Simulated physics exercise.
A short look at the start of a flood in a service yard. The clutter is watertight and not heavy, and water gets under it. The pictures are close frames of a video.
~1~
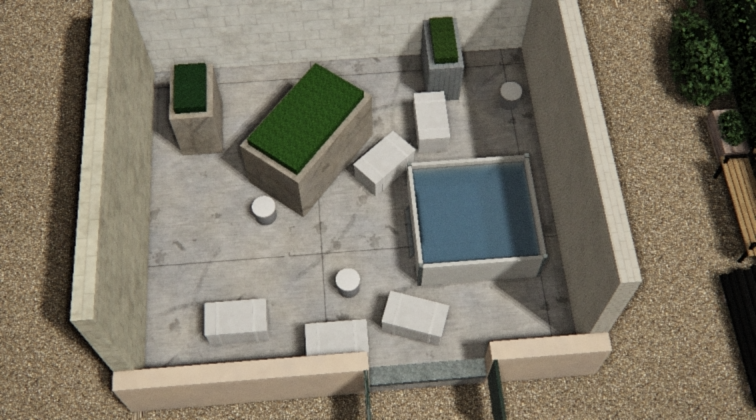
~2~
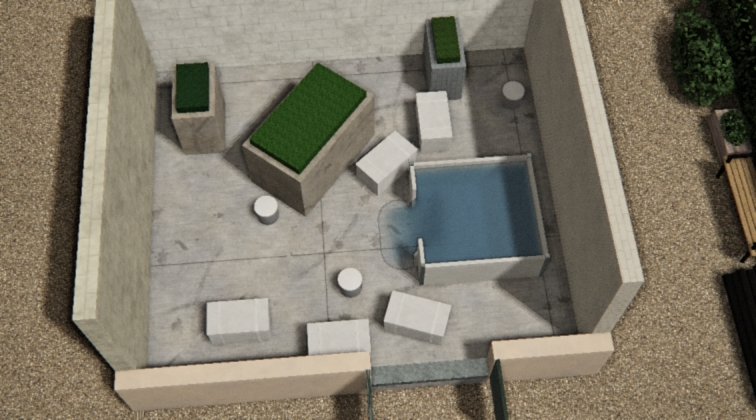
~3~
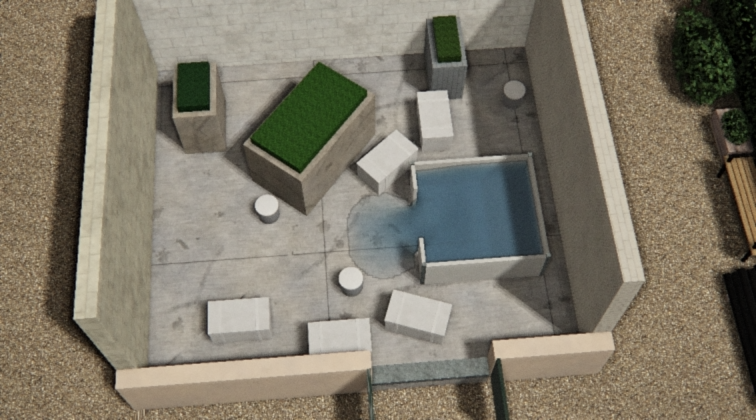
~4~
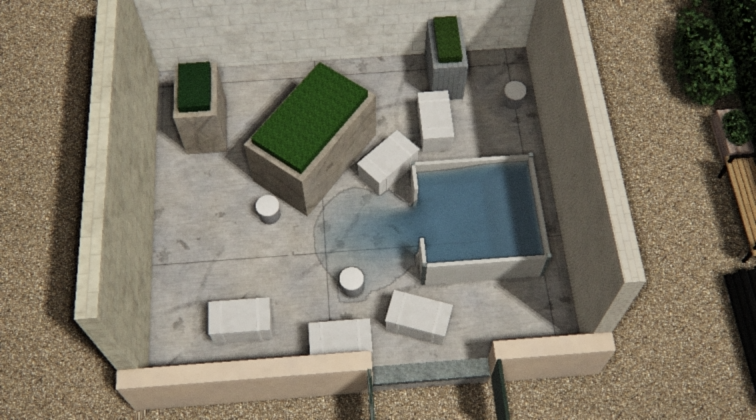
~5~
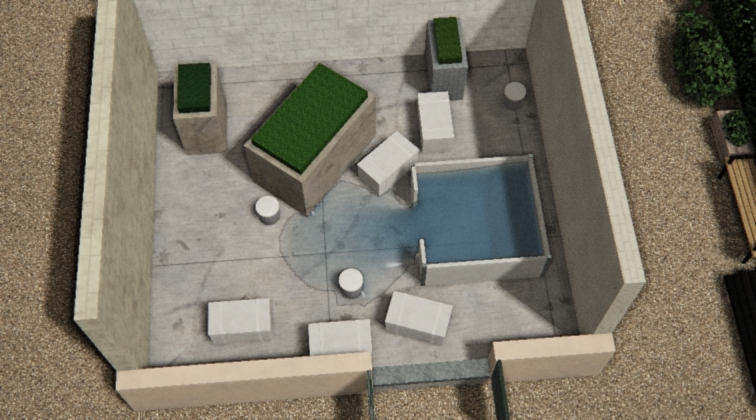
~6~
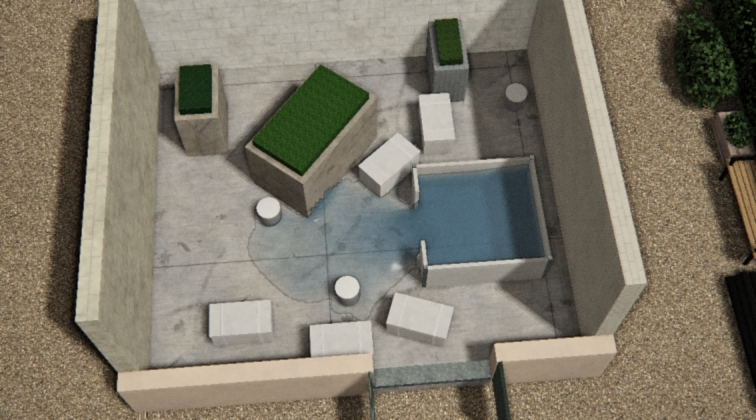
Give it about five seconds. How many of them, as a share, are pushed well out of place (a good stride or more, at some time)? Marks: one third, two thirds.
That comes to one to two thirds.
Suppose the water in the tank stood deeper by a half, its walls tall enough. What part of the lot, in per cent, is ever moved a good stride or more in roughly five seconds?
Some 40 per cent.
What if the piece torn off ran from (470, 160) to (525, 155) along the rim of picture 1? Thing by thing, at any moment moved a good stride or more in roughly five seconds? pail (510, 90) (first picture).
Answer: Pushed that far.
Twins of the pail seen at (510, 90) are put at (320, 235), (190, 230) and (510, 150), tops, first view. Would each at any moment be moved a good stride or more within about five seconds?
One after the other: Yes, pushed that far, under that.
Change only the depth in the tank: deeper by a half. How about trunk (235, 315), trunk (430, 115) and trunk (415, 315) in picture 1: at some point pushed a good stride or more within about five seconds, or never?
In that order: Pushed that far, no, no.
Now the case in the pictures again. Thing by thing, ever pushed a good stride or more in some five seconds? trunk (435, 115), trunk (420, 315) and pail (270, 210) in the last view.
In that order: Never so far, never so far, pushed that far.
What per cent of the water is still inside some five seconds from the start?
I make it 100 per cent.
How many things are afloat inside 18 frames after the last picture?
It comes to 2.
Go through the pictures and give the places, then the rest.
The first frame shows a pail at (348, 279), on the bottom; a pail at (264, 206), on the bottom; 0 of 8 have shifted.
The second frame shows a pail at (350, 279) rests on the ground; a pail at (266, 206) rests on the ground; 0 of 8 have shifted.
The third frame shows a pail at (351, 278), on the bottom; a pail at (267, 205) rests on the ground; 0 of 8 have shifted.
The fourth frame shows a pail at (352, 278), on the bottom; a pail at (267, 205) rests on the ground; 0 of 8 have shifted.
The fifth frame shows a pail at (351, 280), on the bottom; a pail at (267, 206), on the bottom; 0 of 8 have shifted.
The sixth frame shows a pail at (347, 287) rests on the ground, close to its start; a pail at (268, 208) rests on the ground; 1 of 8 have shifted.
A moment on, 1 of 8 are well off their spots; 0 afloat.
Next, 2 of 8 are well off their spots; 1 afloat.
Later, 3 of 8 are well off their spots; 2 afloat.
In the end, 3 of 8 are well off their spots, and 3 have been at some point; 3 afloat.
